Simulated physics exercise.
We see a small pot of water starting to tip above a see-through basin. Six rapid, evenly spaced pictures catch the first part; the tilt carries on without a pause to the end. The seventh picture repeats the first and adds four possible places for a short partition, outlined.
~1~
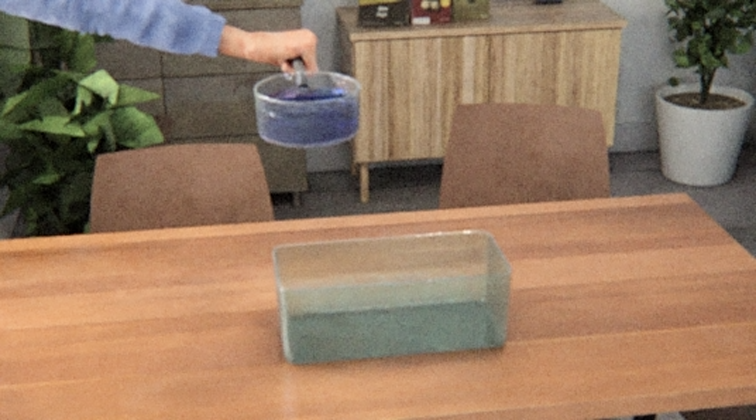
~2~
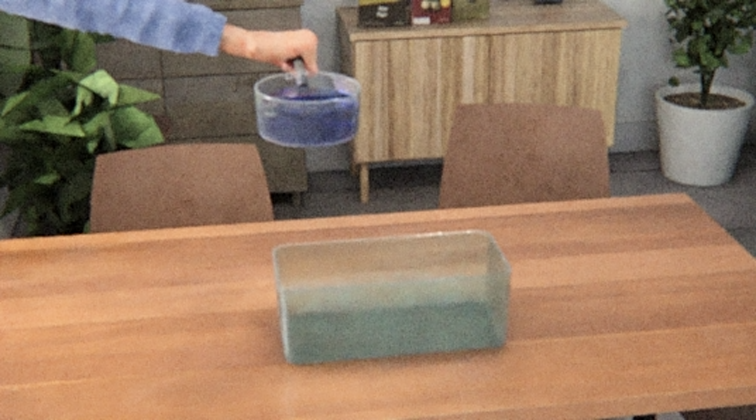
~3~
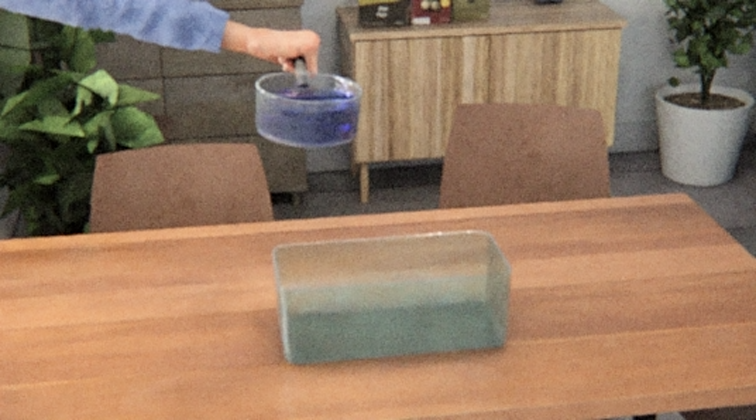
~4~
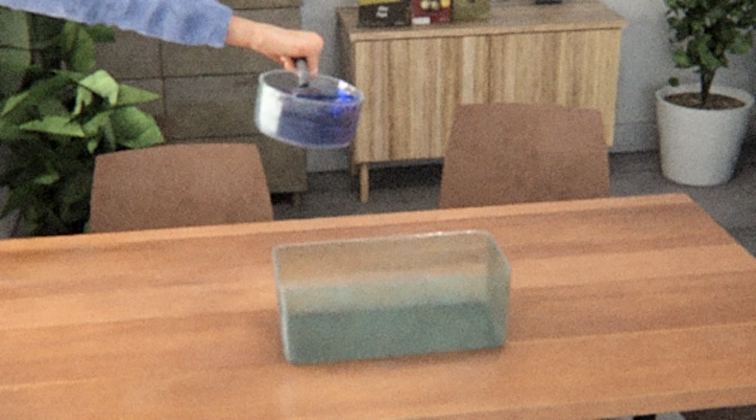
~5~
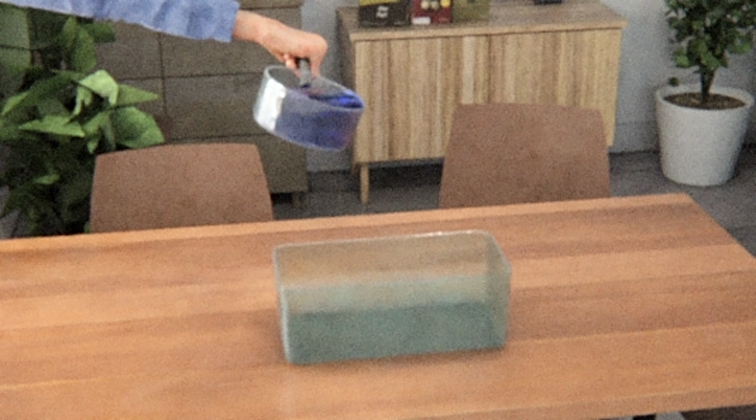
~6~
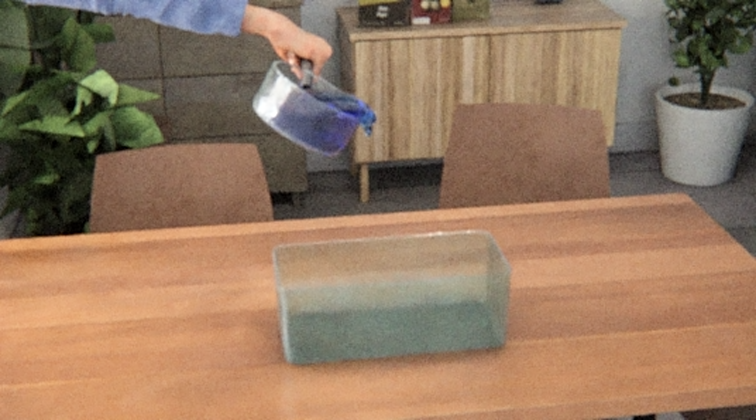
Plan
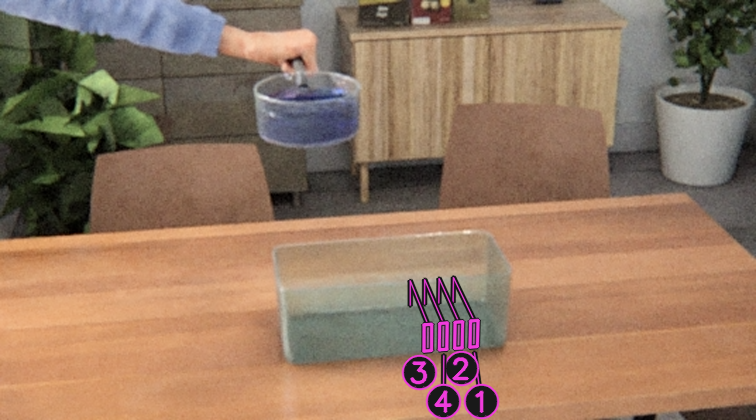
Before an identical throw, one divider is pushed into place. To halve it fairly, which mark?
Slot 3 does it best.
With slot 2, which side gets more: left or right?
More ends on the left.
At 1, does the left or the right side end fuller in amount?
The left one.
In magenta, 1 at (474, 352); 2 at (459, 353); 3 at (428, 356); 4 at (443, 355).
If 1 is chosen, about 91 % ends left of the wall and 7 % right of it.
If 2 is chosen, about 92 % ends left of the wall and 5 % right of it; 3 % is lost outside.
If 3 is chosen, about 49 % ends left of the wall and 49 % right of it.
If 4 is chosen, about 71 % ends left of the wall and 27 % right of it.
